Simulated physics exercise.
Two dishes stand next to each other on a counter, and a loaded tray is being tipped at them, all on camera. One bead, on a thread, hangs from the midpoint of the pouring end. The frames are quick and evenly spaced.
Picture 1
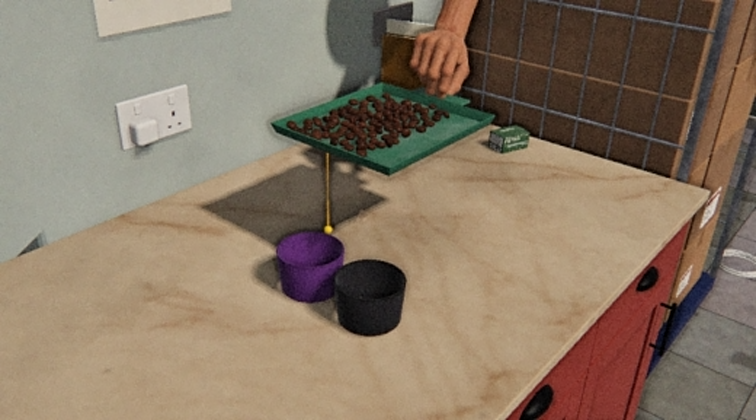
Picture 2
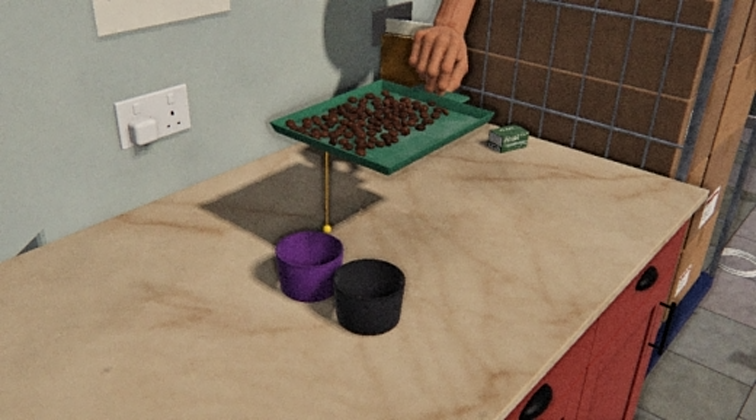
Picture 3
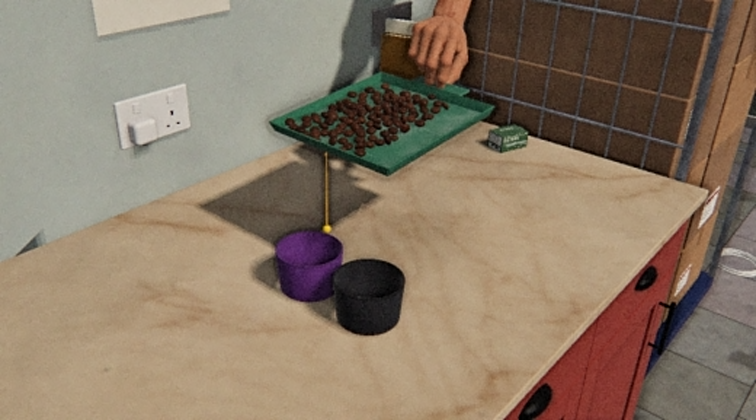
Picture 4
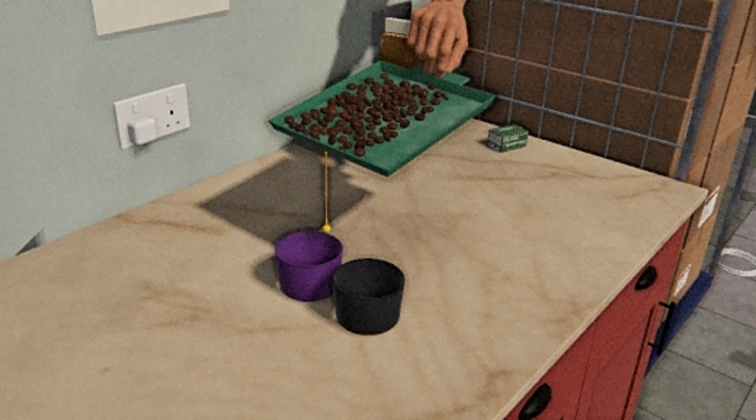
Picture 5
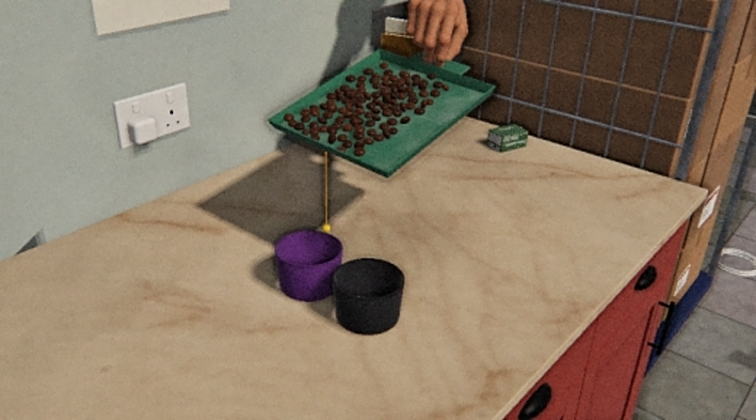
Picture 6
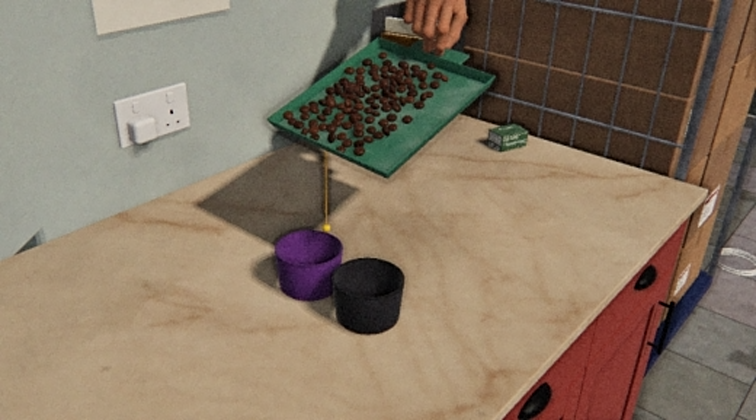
A green tray loaded with dark brown chocolate drops tilts gradually in a hand at its far side, above a pale, marble-patterned counter with red drawers, seen from above at an angle. A yellow bead hangs on a thread from the tray's near end, behind a purple dish on the left and a black one on the right. The tray's far side rises, its near right corner lowest, while the drops spread slightly and the camera stays practically still.
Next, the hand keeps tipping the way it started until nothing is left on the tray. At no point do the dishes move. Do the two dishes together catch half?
Mostly caught.
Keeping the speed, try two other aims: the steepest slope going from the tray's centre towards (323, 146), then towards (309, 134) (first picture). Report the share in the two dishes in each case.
In turn some 30 and 0 per cent.
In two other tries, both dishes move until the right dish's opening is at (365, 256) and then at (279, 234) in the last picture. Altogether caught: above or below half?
Result, first place: Not as much as half; second place: Not as much as half.
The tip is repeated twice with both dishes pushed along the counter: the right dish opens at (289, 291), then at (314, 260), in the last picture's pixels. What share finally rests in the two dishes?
The first position comes out at 0 per cent, the other at 50 per cent.
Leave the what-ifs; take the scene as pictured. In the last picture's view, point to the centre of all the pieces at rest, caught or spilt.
Close to (330, 293) in the last picture.
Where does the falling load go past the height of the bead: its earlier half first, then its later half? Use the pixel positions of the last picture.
At (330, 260) for the first part, then at (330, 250) for the others.
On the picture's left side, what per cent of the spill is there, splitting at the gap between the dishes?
It comes to about 90 percent.
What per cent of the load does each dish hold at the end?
The share is 30 per cent in the left dish and 40 per cent in the right dish.
Soon after the last picture, tray tipped steeply; nearly all on the tray; a small part in the air.
A little later, tray tipped right over; a small part on the tray; about a third in the right dish; about a quarter in the left dish; about a quarter outside both; a small part in the air.
Later still, tray tipped past a quarter turn; about a third in the right dish; about a third in the left dish; about a third outside both.
At rest, tray tipped past a quarter turn; about a third in the right dish; about a third in the left dish; about a third outside both.
